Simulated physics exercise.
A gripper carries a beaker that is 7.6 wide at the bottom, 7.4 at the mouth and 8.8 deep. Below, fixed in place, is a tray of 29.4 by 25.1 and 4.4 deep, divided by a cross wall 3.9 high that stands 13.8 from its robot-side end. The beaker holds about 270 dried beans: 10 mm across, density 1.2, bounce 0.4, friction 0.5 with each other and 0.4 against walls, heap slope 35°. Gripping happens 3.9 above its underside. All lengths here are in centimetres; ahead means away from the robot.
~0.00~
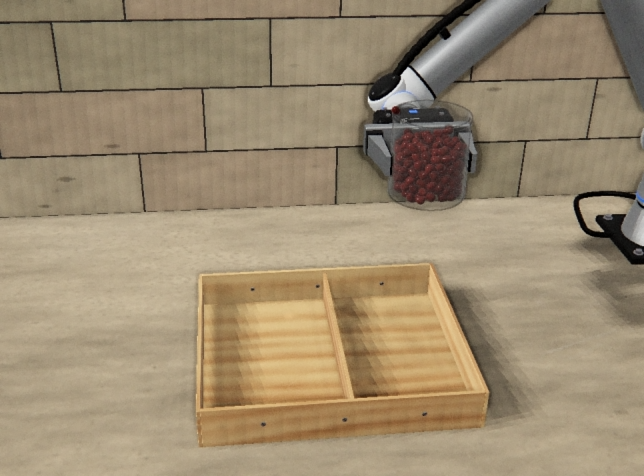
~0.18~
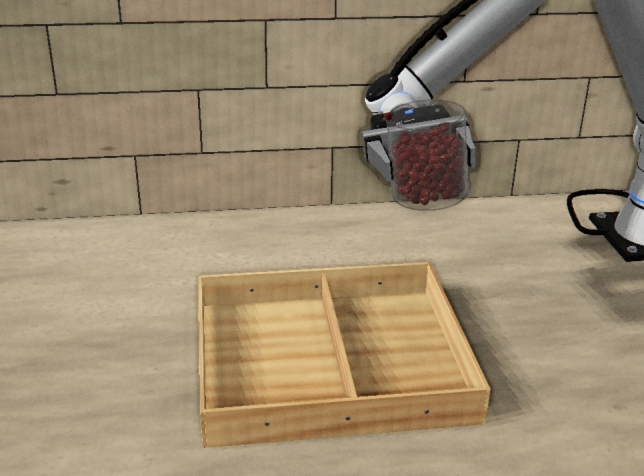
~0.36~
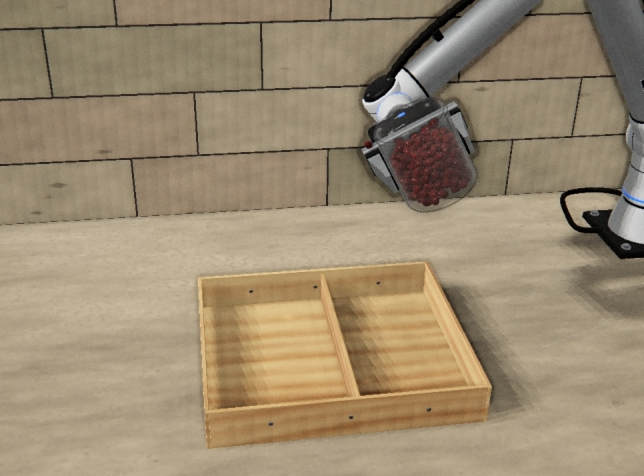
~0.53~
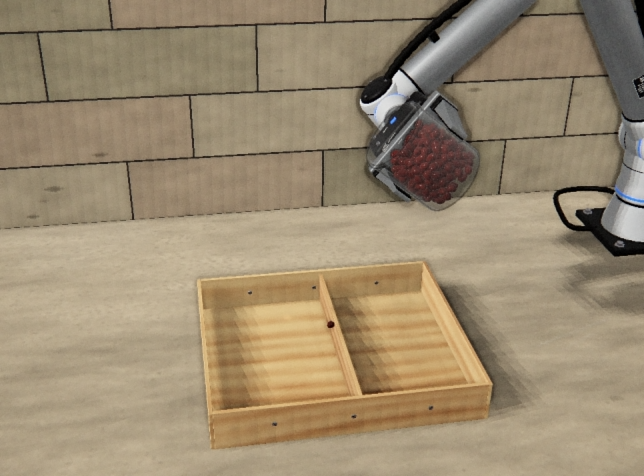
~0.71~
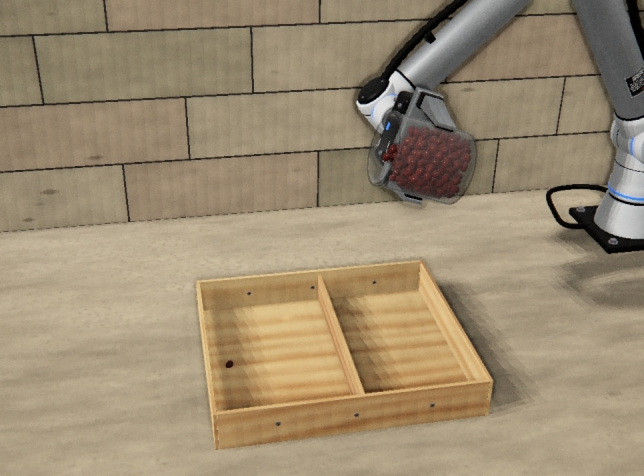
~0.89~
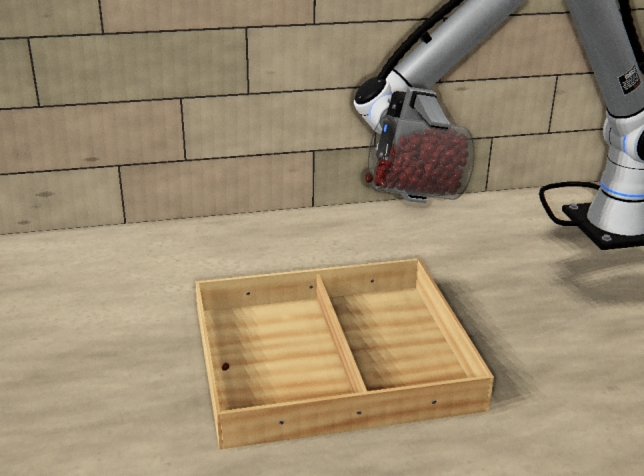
A robot arm tilted a clear container of dark red beans steadily over to the left above a divided wooden tray, and a single bean dropped out and ended up in the tray's left section.
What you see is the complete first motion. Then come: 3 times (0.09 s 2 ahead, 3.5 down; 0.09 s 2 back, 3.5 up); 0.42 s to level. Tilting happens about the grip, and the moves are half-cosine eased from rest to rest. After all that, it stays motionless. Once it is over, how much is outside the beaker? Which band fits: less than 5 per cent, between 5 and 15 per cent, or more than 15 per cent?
It falls above 15 per cent.
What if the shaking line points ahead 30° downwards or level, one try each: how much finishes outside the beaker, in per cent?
Result: Approx. 35 % and 70 %, one try each.
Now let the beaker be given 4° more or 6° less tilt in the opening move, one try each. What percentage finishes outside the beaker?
About 30 and 15 per cent.
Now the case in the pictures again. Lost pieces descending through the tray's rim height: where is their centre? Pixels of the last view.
Around (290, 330).
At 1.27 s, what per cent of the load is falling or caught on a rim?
Roughly 8 per cent.
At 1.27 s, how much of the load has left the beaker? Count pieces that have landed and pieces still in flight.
Around 15 percent at that moment.
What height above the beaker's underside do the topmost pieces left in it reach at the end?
Around 7.5 cm up.
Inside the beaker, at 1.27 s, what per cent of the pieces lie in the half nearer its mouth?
Around 35 per cent of it.
After 1.27 s, tilted 78° forward, highest piece 28 above the table; 234 in the beaker, 14 in the far-side part, 21 in flight or on a rim.
After 1.66 s, tilted 34° forward, highest piece 28 above the table; 205 in the beaker, 59 in the far-side part, 3 in the robot-side part, 1 on the table or floor, 1 in flight or on a rim.
After 2.05 s, level, highest piece 29 above the table; 204 in the beaker, 60 in the far-side part, 4 in the robot-side part, 1 on the table or floor.
After 3.10 s, level, highest piece 29 above the table; 204 in the beaker, 60 in the far-side part, 4 in the robot-side part, 1 on the table or floor.
In the end, 204 in the beaker, 60 in the far-side part, 4 in the robot-side part, 1 on the table or floor. That is 24 % outside the beaker.
